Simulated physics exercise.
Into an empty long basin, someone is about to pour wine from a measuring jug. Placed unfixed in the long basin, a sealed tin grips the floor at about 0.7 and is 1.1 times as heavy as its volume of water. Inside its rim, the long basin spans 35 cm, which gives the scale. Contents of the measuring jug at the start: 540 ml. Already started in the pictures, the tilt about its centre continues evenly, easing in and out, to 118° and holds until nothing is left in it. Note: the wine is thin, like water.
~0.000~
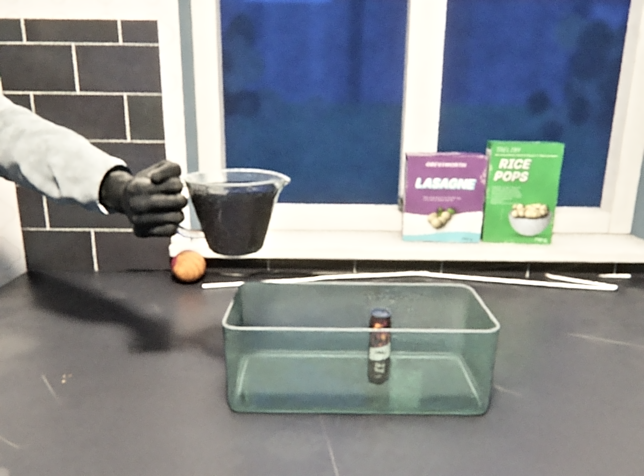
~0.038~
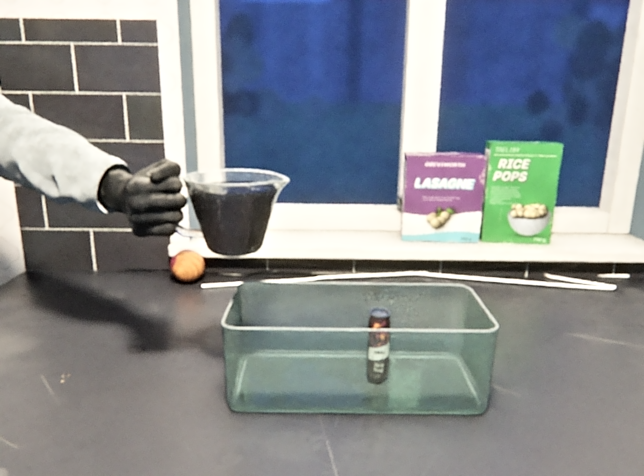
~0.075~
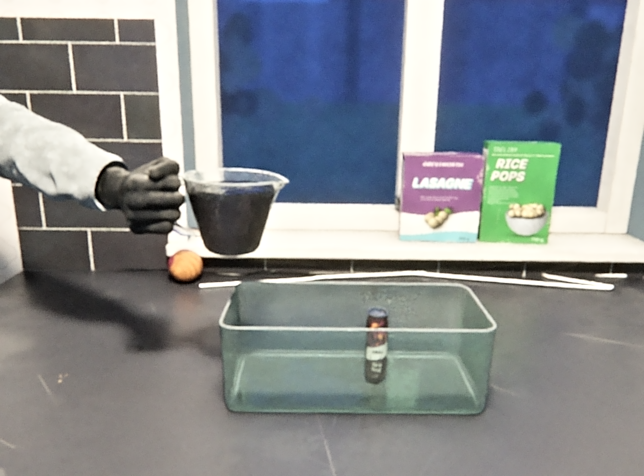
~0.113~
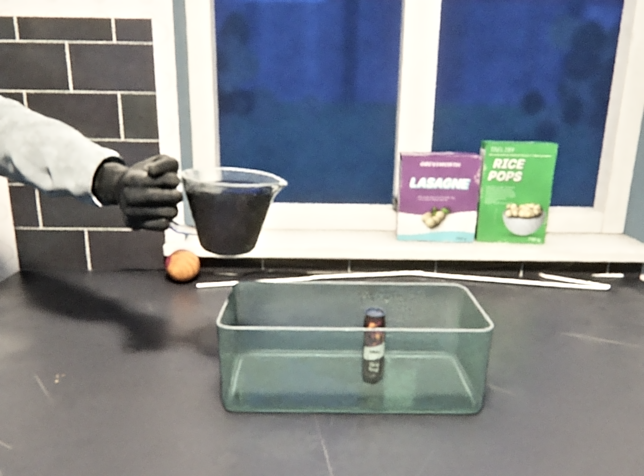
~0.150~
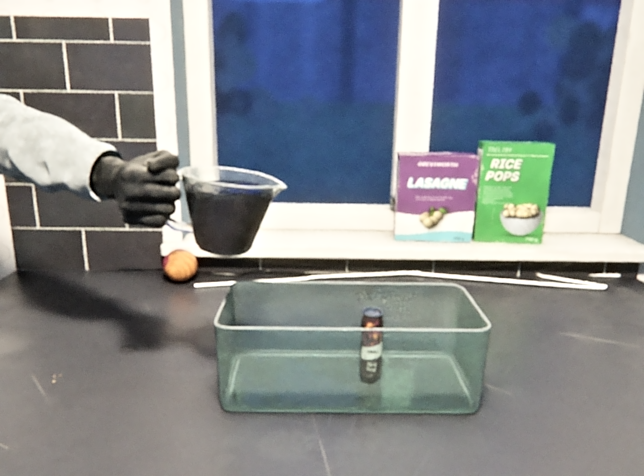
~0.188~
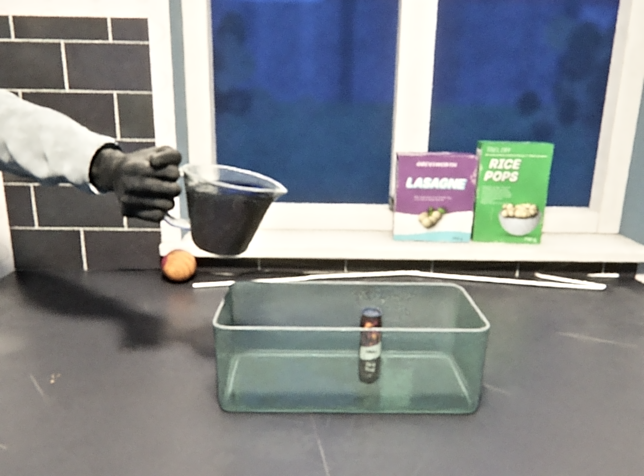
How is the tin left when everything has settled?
The tin is still standing.
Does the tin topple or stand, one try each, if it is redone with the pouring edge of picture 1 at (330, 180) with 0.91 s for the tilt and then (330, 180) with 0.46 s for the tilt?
Run one: It tumbles. Run two: It tumbles.
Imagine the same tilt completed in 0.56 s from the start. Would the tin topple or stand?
Then the tin does not tip.
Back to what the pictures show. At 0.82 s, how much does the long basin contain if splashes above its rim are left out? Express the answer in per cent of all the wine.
Looks like about 94 % of the whole amount.
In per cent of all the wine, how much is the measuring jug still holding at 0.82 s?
Near 2 in a hundred.
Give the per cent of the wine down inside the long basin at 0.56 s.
About 20%.
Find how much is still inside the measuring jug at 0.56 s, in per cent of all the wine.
Close to 52 in a hundred.
Then, 0.56 s in, the tilt is 79° and 52 per cent is still to pour; the tin stands where it began.
Then, 0.82 s in, the tilt is 115° and 2 per cent is still to pour; the tin stands where it began.
Then, 1.10 s in, the tilt is 118° and 0 per cent is still to pour; the tin stands where it began.
Then, 1.41 s in, the tilt is 118° and 0 per cent is still to pour; the tin stands where it began.
Finally, the tin stands where it began.
